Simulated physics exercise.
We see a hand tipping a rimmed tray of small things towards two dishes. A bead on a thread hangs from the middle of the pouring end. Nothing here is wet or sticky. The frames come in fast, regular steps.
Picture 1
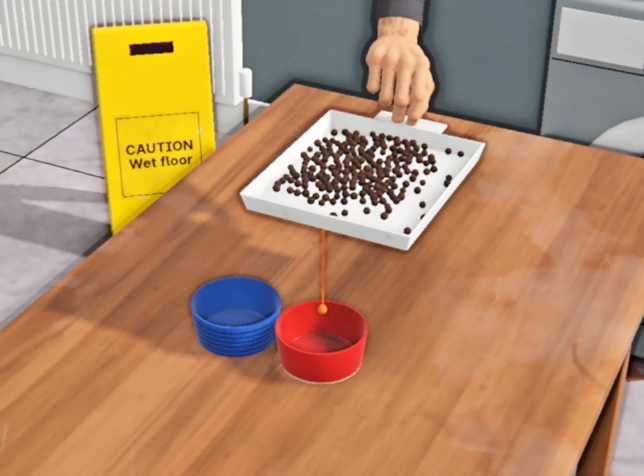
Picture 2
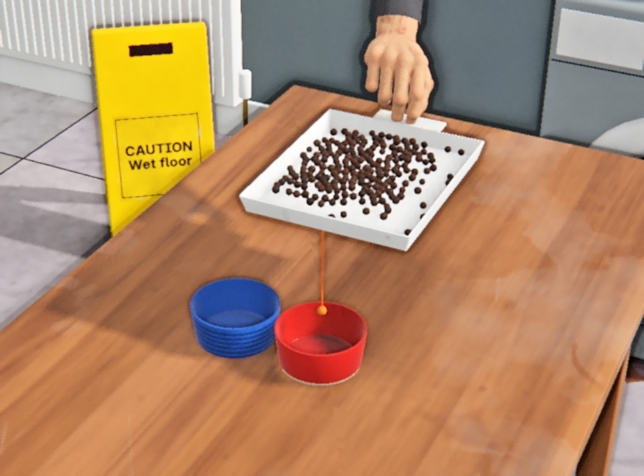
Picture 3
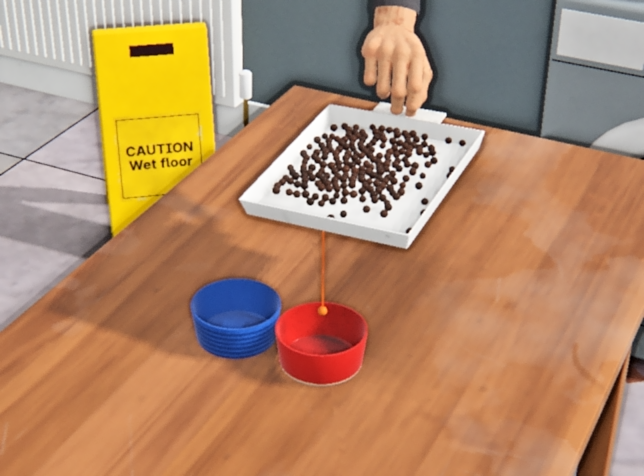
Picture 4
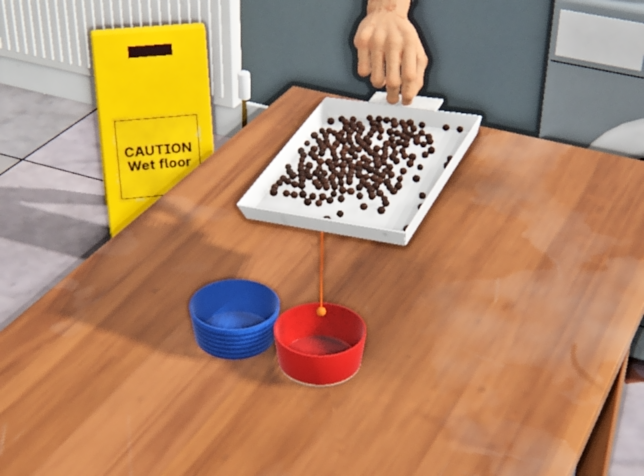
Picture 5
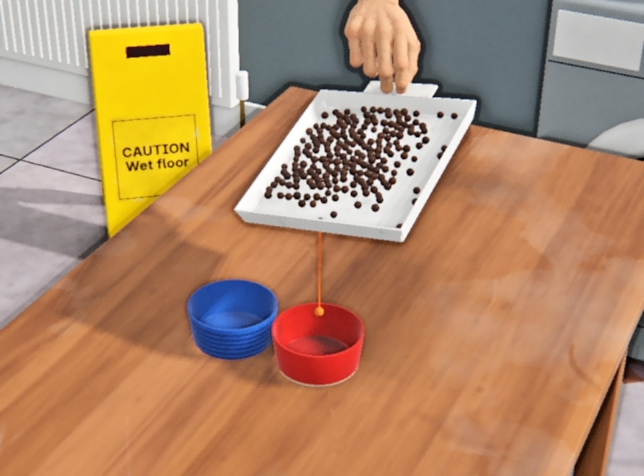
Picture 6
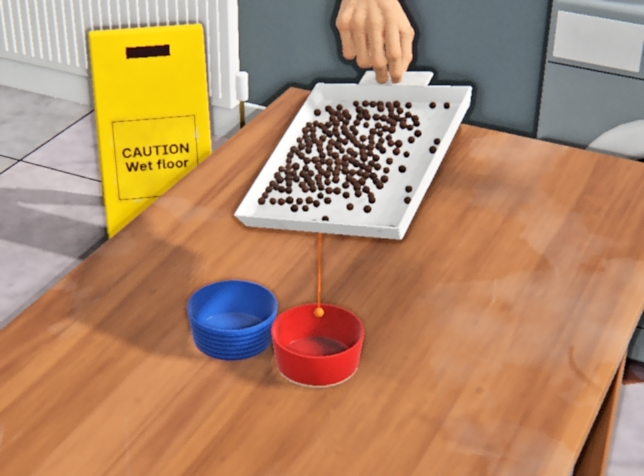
A hand grips the far edge of a white rimmed tray of small dark brown balls above a wooden table, seen from above at an angle, with a yellow wet floor sign behind at left. Below sit a blue dish at left and a red one at right, an orange bead hanging on a thread above the red. The hand gradually tilts the tray toward its near left corner, and the balls start shifting left.
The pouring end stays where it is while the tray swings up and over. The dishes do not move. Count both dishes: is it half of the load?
In the dishes lies more than half of it.
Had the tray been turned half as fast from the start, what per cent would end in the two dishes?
It comes to 90 per cent or so.
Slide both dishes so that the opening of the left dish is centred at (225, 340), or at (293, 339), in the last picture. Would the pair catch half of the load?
First below a half, then less than half.
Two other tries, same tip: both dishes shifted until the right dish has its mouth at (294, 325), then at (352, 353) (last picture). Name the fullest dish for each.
At the first place the left-hand dish, at the second the dish on the left.
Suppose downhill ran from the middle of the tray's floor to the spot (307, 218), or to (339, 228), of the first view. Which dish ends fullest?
In turn: The left one; the right one.
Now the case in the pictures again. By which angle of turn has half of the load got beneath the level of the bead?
Roughly 85°.
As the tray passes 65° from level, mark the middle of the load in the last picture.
Around (262, 226).
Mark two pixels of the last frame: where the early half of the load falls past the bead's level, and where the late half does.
Around (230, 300) and then (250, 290).
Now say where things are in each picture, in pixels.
The first frame shows corners of the pouring end at (247, 192) and (407, 233), level; middle of the load at (359, 166), chocolate balls; left dish at (214, 339); right dish at (301, 365); bead on its thread at (322, 309).
The second frame shows corners of the pouring end at (246, 194) and (406, 233), level; middle of the load at (358, 166).
The third frame shows corners of the pouring end at (246, 198) and (406, 232), tipped barely, lowest at the left corner; middle of the load at (358, 162).
The fourth frame shows corners of the pouring end at (244, 202) and (403, 229), tipped a little, lowest at the left corner; middle of the load at (355, 157).
The fifth frame shows corners of the pouring end at (241, 207) and (399, 226), tipped clearly, lowest at the left corner; middle of the load at (350, 152), a small part on the move.
The sixth frame shows corners of the pouring end at (241, 212) and (396, 224), tipped clearly, lowest at the left corner; middle of the load at (342, 150), all on the move; left dish at (211, 342); right dish at (297, 368).
Soon, tray tipped steeply; about two thirds on the tray; a small part in the left dish; a stray few outside both; about a quarter in the air.
A while on, tray tipped past a quarter turn; a stray few on the tray; a stray few in the right dish; nearly all in the left dish; a stray few outside both; a stray few in the air.
Towards the end, tray tipped past a quarter turn; a stray few in the right dish; nearly all in the left dish; a stray few outside both.
Finally, tray tipped past a quarter turn; a stray few in the right dish; nearly all in the left dish; a stray few outside both.
